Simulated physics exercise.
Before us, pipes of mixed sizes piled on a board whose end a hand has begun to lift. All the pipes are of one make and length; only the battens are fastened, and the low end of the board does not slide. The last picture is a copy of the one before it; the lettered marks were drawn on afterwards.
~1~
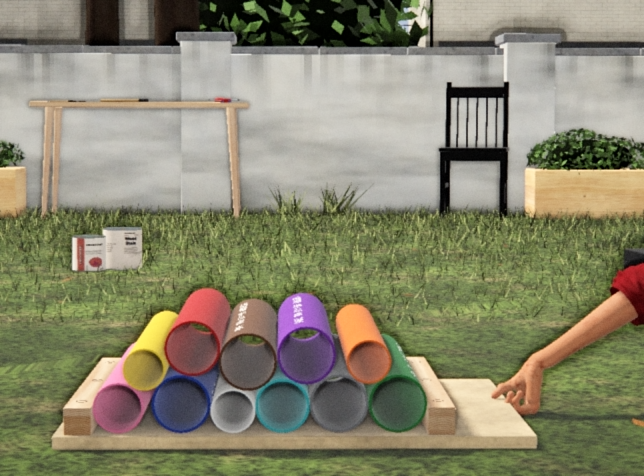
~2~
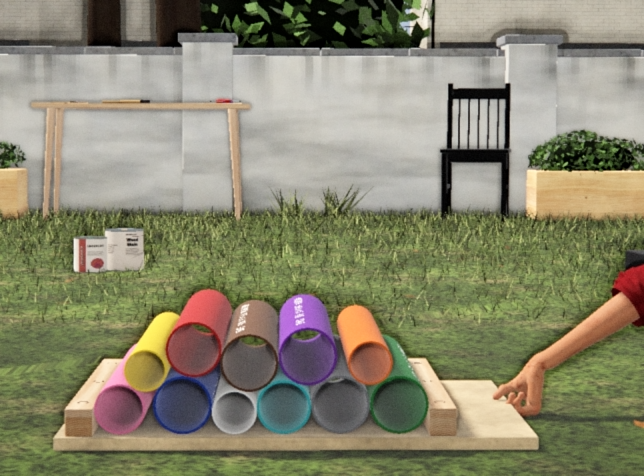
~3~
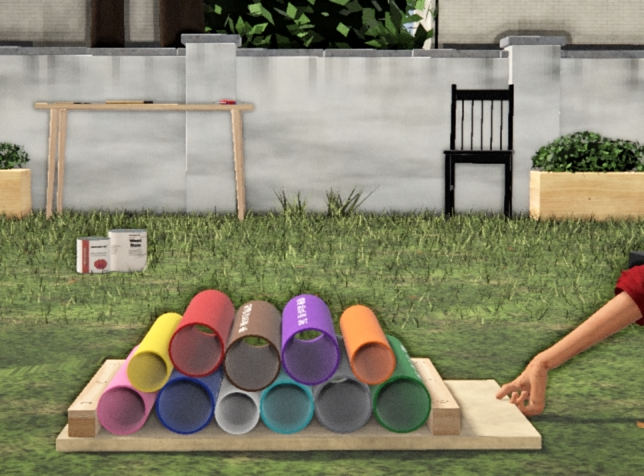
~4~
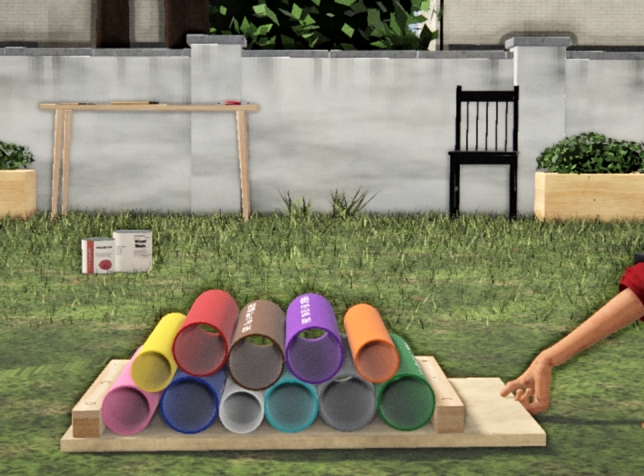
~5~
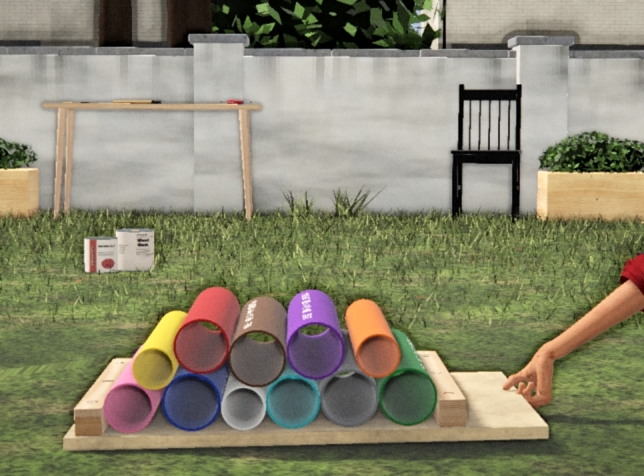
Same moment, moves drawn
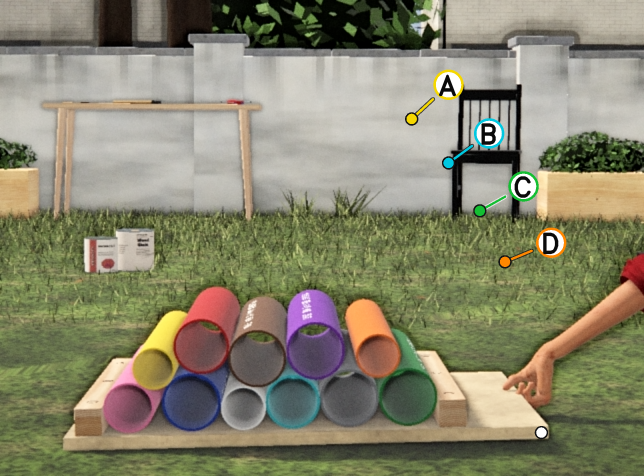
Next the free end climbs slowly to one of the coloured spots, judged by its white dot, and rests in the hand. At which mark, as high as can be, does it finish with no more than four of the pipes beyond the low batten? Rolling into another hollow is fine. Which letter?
Raise it to C.
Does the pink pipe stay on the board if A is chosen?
The pink pipe: Yes.
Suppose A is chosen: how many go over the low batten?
It comes to five.
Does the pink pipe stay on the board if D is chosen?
The pink pipe: Yes.
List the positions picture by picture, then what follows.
The first picture shows board (294, 398); pink pipe (118, 408); blue pipe (181, 404).
The second picture shows blue pipe (182, 405); white pipe (234, 412).
The third picture shows board (299, 400); grey pipe (343, 405); green pipe (402, 404); brown pipe (252, 363).
The fourth picture shows board (303, 399); pink pipe (127, 410); blue pipe (189, 405).
The fifth picture shows board (305, 394); pink pipe (129, 407); blue pipe (191, 402).
On the marked copy, A at (412, 119); B at (449, 163); C at (480, 211); D at (505, 262); the white dot at (541, 433).
Taking C. A third of the way, board at 17°.
Two thirds of the way, board at 30°.
When it is over, board at 30°, four over the low batten (brown, yellow, purple, red).
As for the rest, A five over the low batten; B five over the low batten; D two over the low batten (yellow, red).
